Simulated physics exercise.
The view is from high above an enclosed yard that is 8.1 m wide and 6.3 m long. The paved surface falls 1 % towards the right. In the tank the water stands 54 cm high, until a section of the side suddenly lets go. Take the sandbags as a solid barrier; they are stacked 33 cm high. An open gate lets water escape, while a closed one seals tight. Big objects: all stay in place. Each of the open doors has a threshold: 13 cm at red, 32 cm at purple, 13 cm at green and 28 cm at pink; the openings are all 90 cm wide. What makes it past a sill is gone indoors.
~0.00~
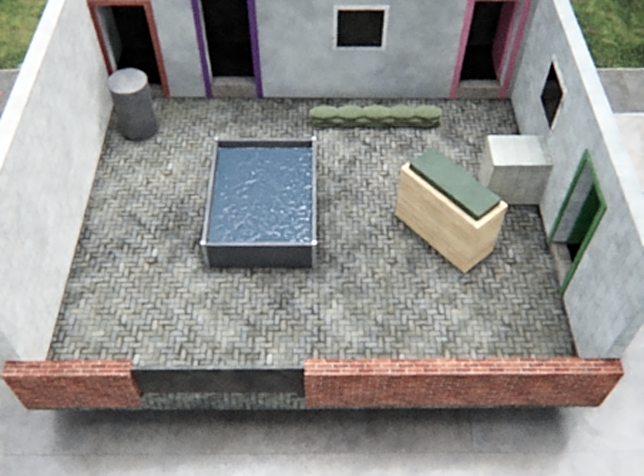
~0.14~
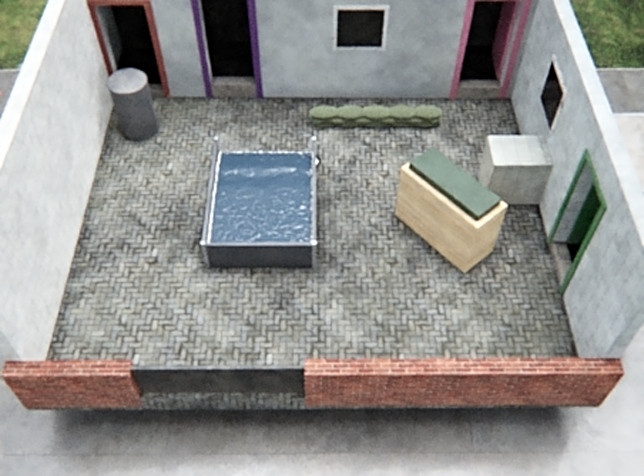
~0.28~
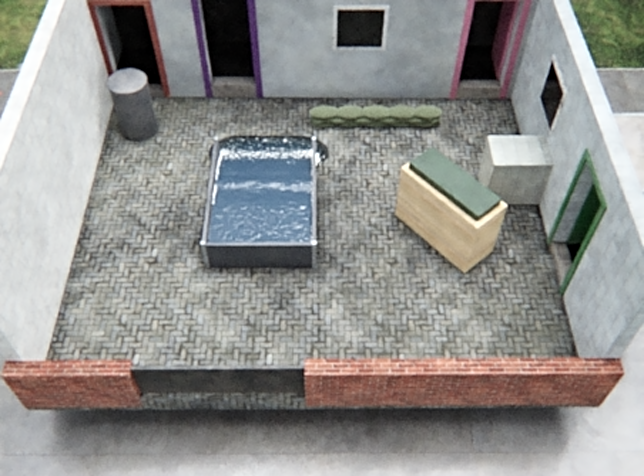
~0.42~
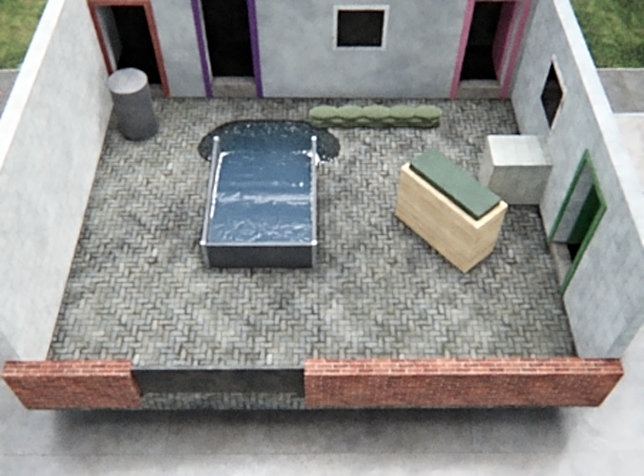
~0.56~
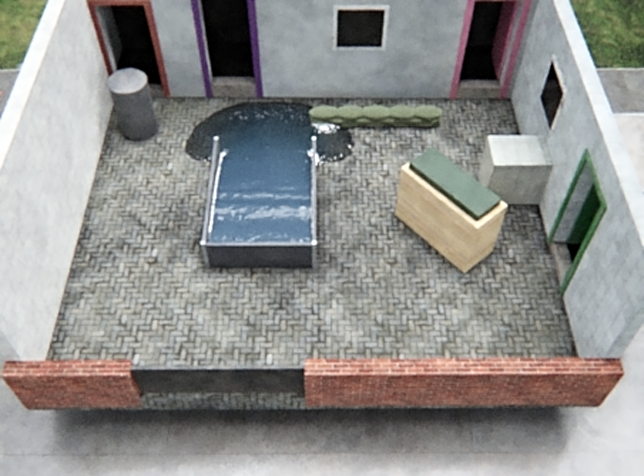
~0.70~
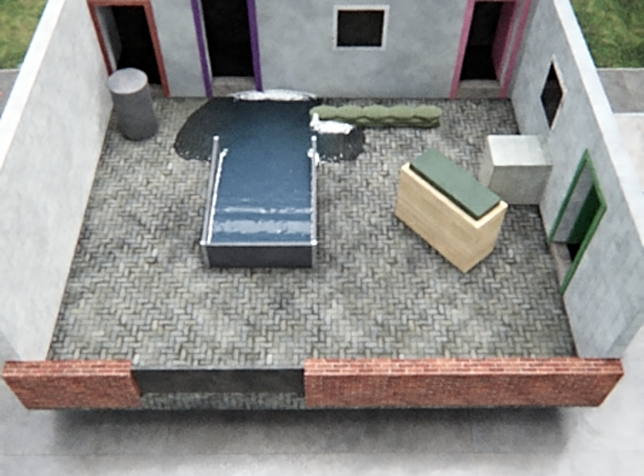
Water in a rectangular tank in a walled, paved yard lies level at first, then pours out over the tank's far side. It spreads across the paving in a dark, rounded pool, widening left and right, and reaches the low green barrier and the back wall, where white froth shows.
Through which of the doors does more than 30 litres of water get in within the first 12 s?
In the end red door: Beyond the limit. Purple door: Short of the limit. Green door: Short of the limit. Pink door: Short of the limit.
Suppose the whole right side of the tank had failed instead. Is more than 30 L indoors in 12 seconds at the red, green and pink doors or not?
Result: Red limit not passed, green limit not passed, pink limit not passed.
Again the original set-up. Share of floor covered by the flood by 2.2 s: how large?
Covered: Roughly 25 %.
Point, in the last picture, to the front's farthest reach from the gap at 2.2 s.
Near (486, 130).
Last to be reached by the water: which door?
Door: Green.
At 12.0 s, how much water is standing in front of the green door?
Some 3.5 centimetres of depth.
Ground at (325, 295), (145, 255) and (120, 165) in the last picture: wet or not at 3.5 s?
Listed in sequence, the spots are bone dry, bone dry and drenched.
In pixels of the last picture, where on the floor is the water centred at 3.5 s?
Around (284, 144) in the last picture.
After 1.4 s water covers 15 % of the floor and is deepest (36 cm) near (276, 104); red door not reached, purple door 28 cm at the sill, 0 L in, green door not reached, pink door not reached.
After 2.2 s water covers 25 % of the floor and is deepest (34 cm) near (276, 104); red door 10 cm at the sill, 0 L in, purple door 29 cm at the sill, 0 L in, green door not reached, pink door not reached.
After 3.5 s water covers 40 % of the floor and is deepest (32 cm) near (506, 100); red door 22 cm at the sill, 24 L in, purple door 18 cm at the sill, 0 L in, green door not reached, pink door 9 cm at the sill, 0 L in.
After 7.0 s water covers 70 % of the floor and is deepest (16 cm) near (524, 170); red door 8 cm at the sill, 69 L in, purple door 9 cm at the sill, 0 L in, green door 4 cm at the sill, 0 L in, pink door 12 cm at the sill, 0 L in.
After 12.0 s water covers 90 % of the floor and is deepest (14 cm) near (578, 383); red door 1 cm at the sill, 69 L in, purple door 3 cm at the sill, 0 L in, green door 3 cm at the sill, 0 L in, pink door 9 cm at the sill, 0 L in.
